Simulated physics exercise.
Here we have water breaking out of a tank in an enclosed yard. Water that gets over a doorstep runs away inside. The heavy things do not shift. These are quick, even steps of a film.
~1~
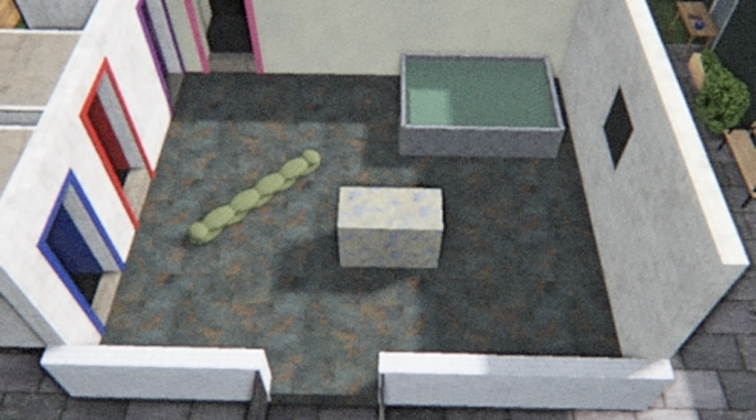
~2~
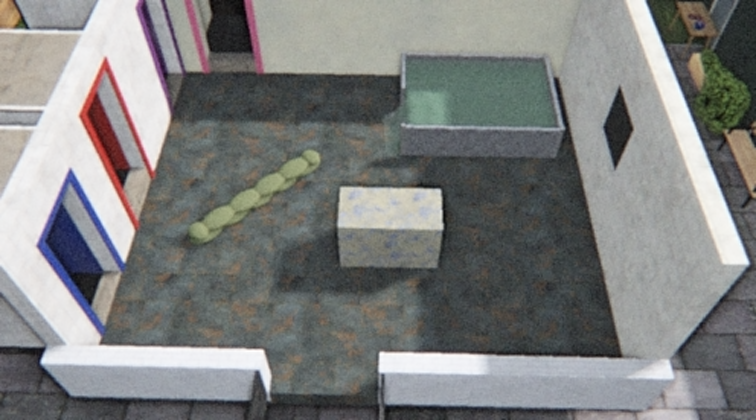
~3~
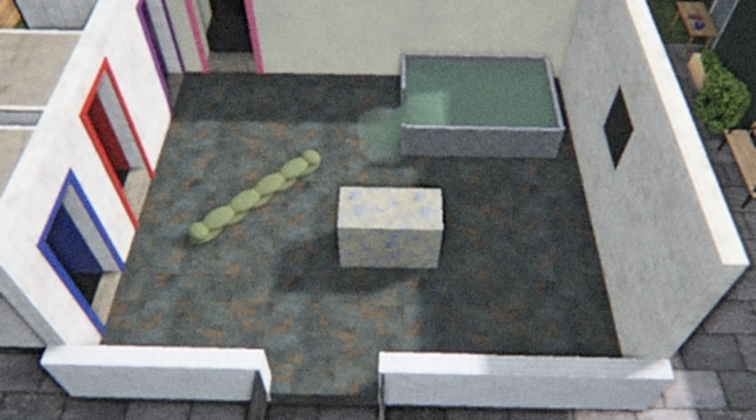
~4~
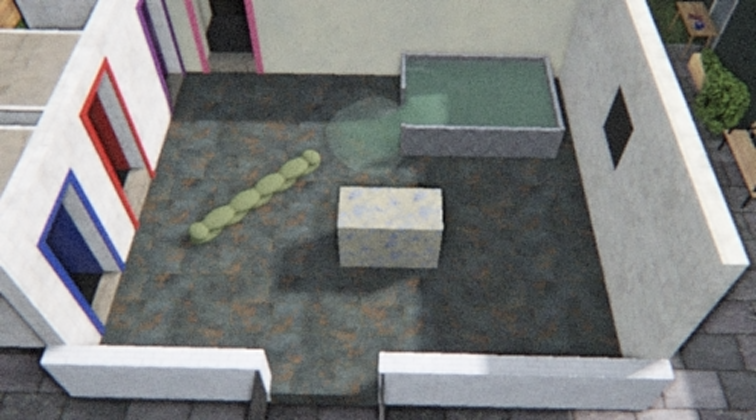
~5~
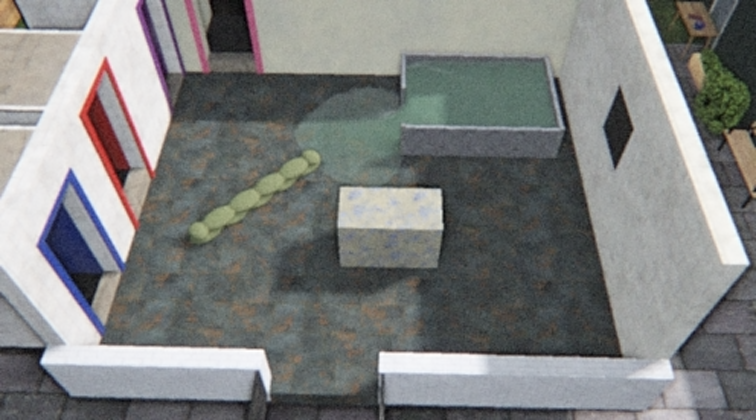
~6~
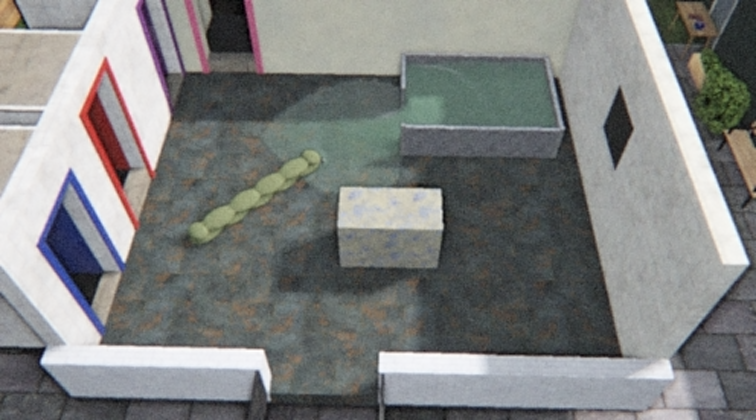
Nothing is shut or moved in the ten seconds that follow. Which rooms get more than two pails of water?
In the end: The purple door takes more than that; the pink door stays under that; the blue door takes more than that; the red door stays under that.
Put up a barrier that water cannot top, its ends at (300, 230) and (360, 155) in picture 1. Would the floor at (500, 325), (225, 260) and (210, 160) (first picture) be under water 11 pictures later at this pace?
As listed: Not flooded, dry, wet.
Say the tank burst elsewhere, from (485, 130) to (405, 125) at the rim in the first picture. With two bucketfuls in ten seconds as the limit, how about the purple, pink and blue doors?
Purple door holds; pink door takes less; blue door lets more in.
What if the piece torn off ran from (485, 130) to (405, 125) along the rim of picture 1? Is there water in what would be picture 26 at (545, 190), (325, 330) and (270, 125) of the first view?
One after the other: Dry, wet, no water.
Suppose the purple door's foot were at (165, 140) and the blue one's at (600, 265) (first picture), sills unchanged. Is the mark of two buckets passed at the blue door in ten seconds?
Then: The blue door stays under.
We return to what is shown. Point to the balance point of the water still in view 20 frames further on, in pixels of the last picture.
Close to (368, 143).
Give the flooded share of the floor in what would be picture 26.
Near 50 in a hundred.
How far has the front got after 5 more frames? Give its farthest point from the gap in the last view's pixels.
Close to (159, 156).
A moment on, water covers 25 % of the floor; the purple door not reached, the pink door not reached, the blue door not reached, the red door not reached.
Next, water covers 40 % of the floor; the purple door under two buckets in, the pink door wet at the sill, nothing in, the blue door not reached, the red door wet at the sill, nothing in.
Then, water covers 50 % of the floor; the purple door far over two buckets in, the pink door wet at the sill, nothing in, the blue door wet at the sill, nothing in, the red door wet at the sill, nothing in.
Later, water covers 55 % of the floor; the purple door far over two buckets in, the pink door wet at the sill, nothing in, the blue door over two buckets in, the red door wet at the sill, nothing in.
In the end, water covers 75 % of the floor; the purple door far over two buckets in, the pink door wet at the sill, nothing in, the blue door far over two buckets in, the red door wet at the sill, nothing in.
